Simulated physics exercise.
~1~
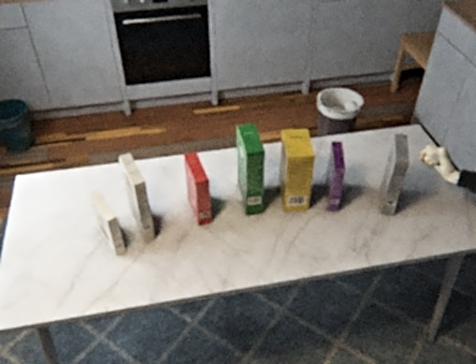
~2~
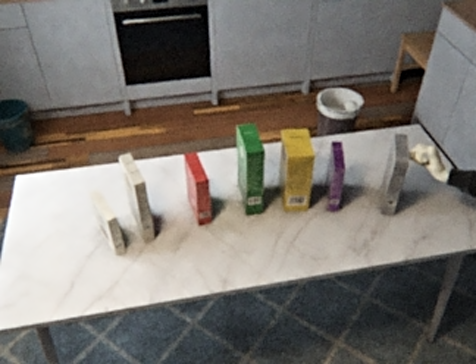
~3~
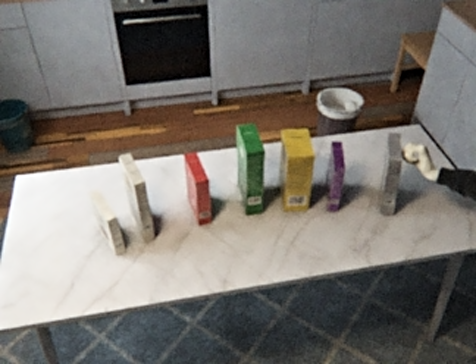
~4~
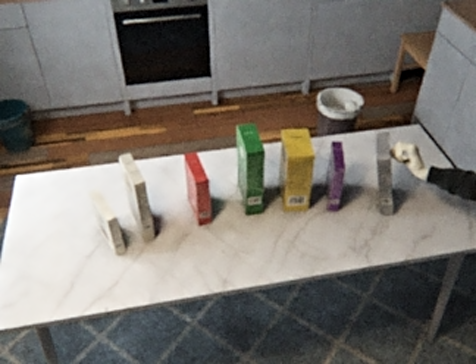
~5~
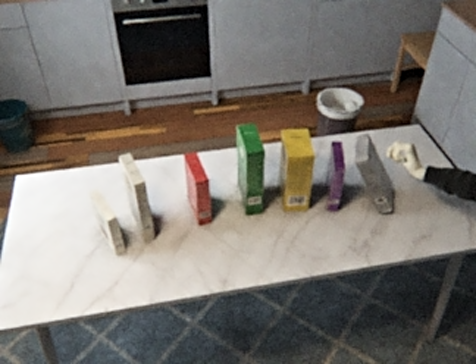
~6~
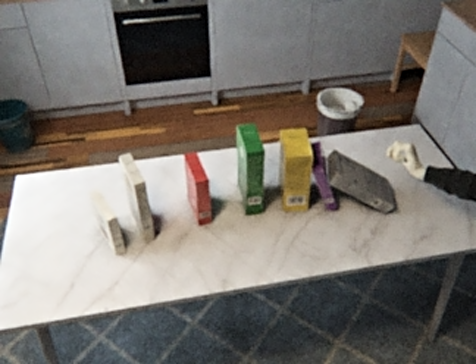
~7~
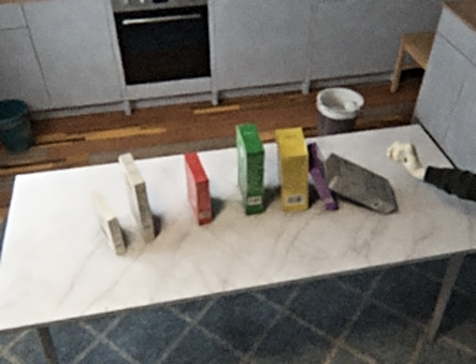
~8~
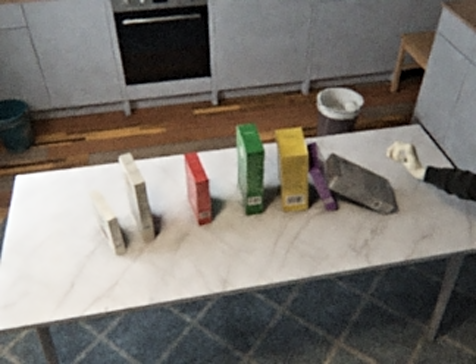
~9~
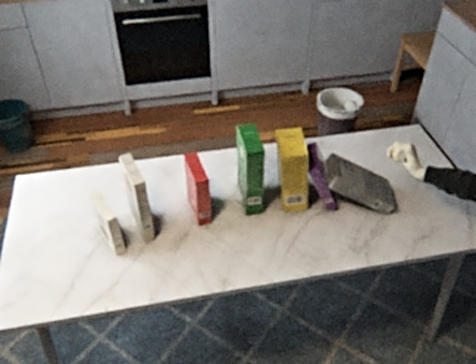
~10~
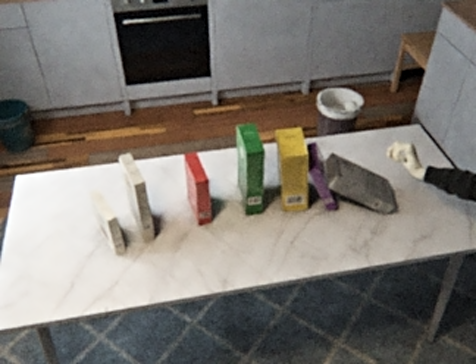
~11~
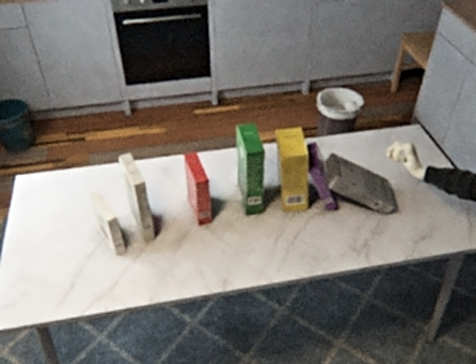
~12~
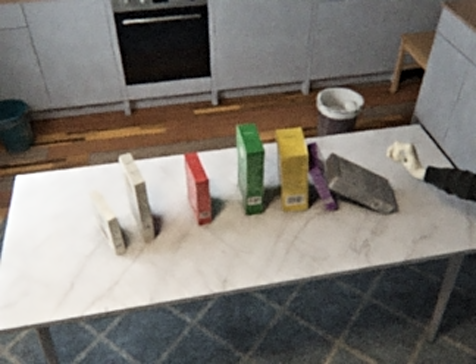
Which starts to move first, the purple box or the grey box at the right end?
The grey box moves first, tipping left by the hand, and the purple box only starts to tilt after that.
